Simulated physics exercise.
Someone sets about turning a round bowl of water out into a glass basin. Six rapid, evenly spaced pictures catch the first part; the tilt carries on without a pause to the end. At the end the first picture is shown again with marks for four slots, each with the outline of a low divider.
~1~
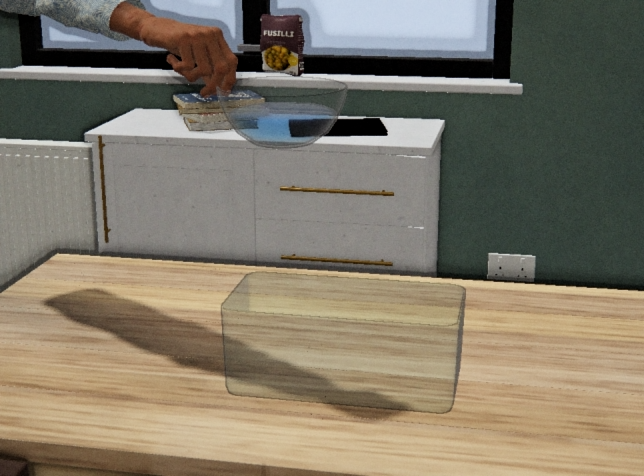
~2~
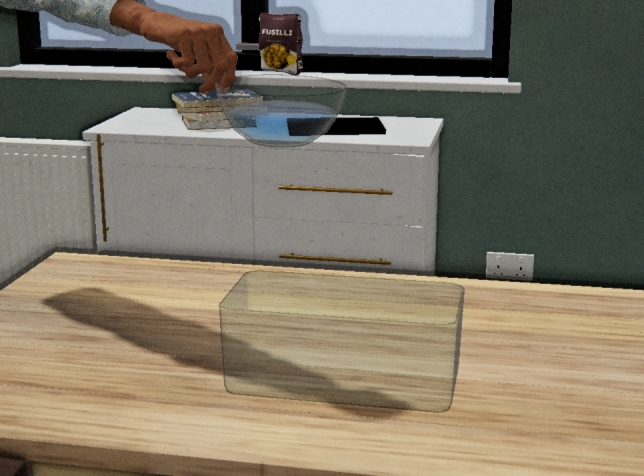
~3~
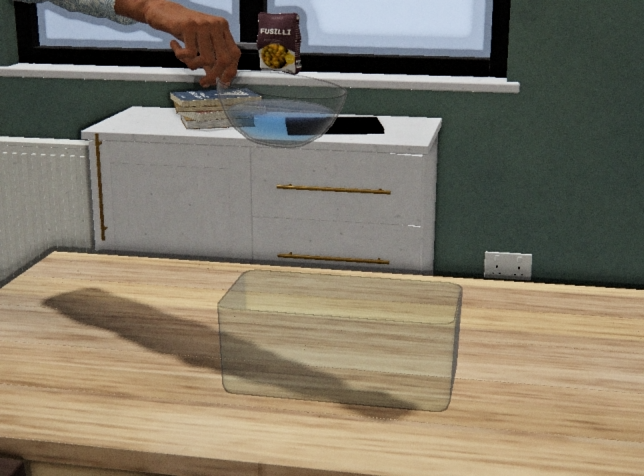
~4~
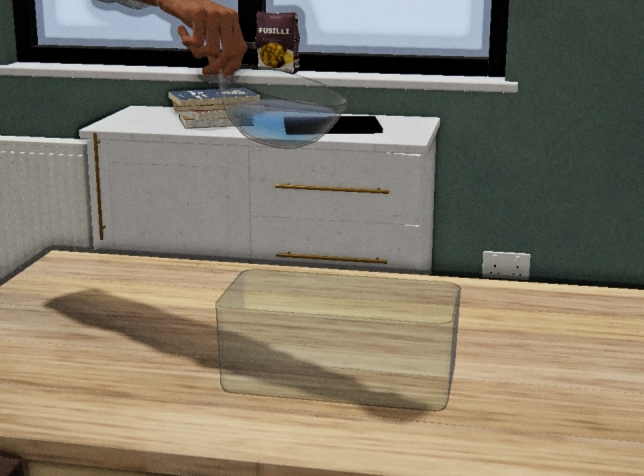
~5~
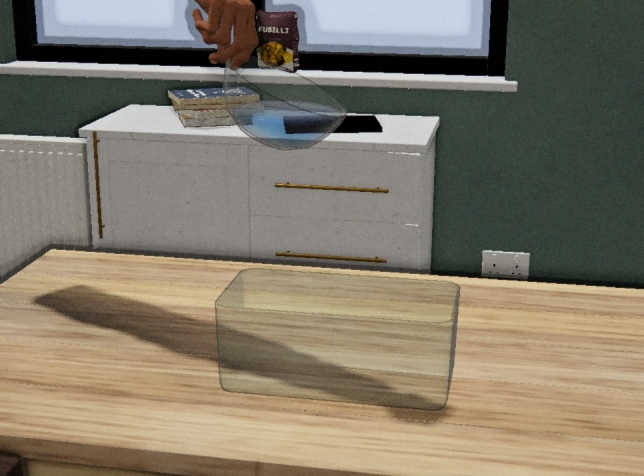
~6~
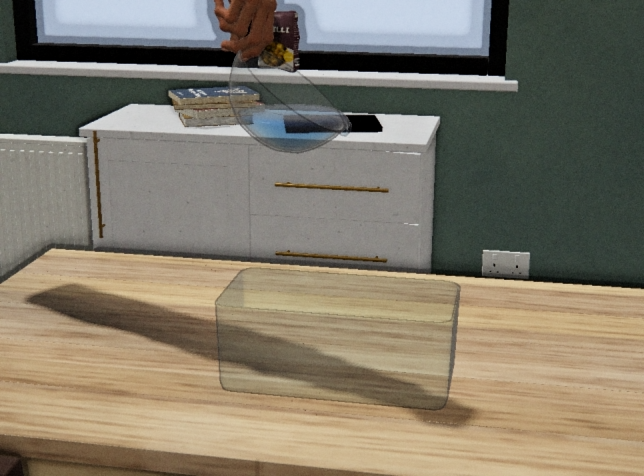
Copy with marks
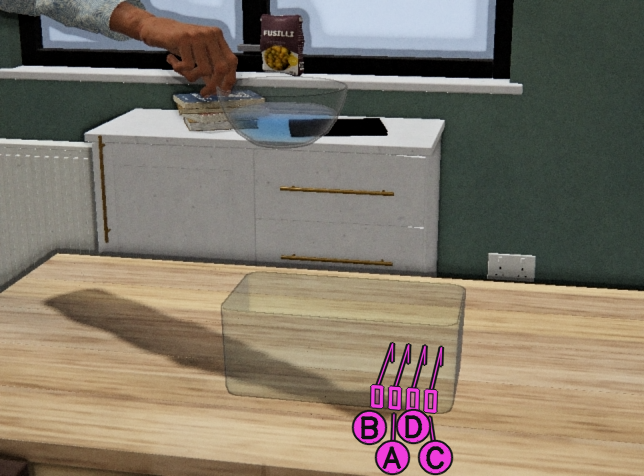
The clip shows a hand holding a clear round bowl of water above a wooden table with an empty glass basin. The hand keeps the bowl upright, then tilts it increasingly to the right until water just crosses the lip.
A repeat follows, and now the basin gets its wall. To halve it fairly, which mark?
Take B.
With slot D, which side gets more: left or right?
The left one.
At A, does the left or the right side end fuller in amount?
More ends on the left.
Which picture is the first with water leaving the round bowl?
In picture 6.
On the marked copy, A at (393, 414); B at (376, 412); C at (429, 417); D at (411, 415).
With A, about 71 % ends left of the wall and 26 % right of it; 3 % is lost outside.
With B, about 48 % ends left of the wall and 51 % right of it.
With C, about 81 % ends left of the wall and 16 % right of it; 3 % is lost outside.
With D, about 88 % ends left of the wall and 9 % right of it; 3 % is lost outside.
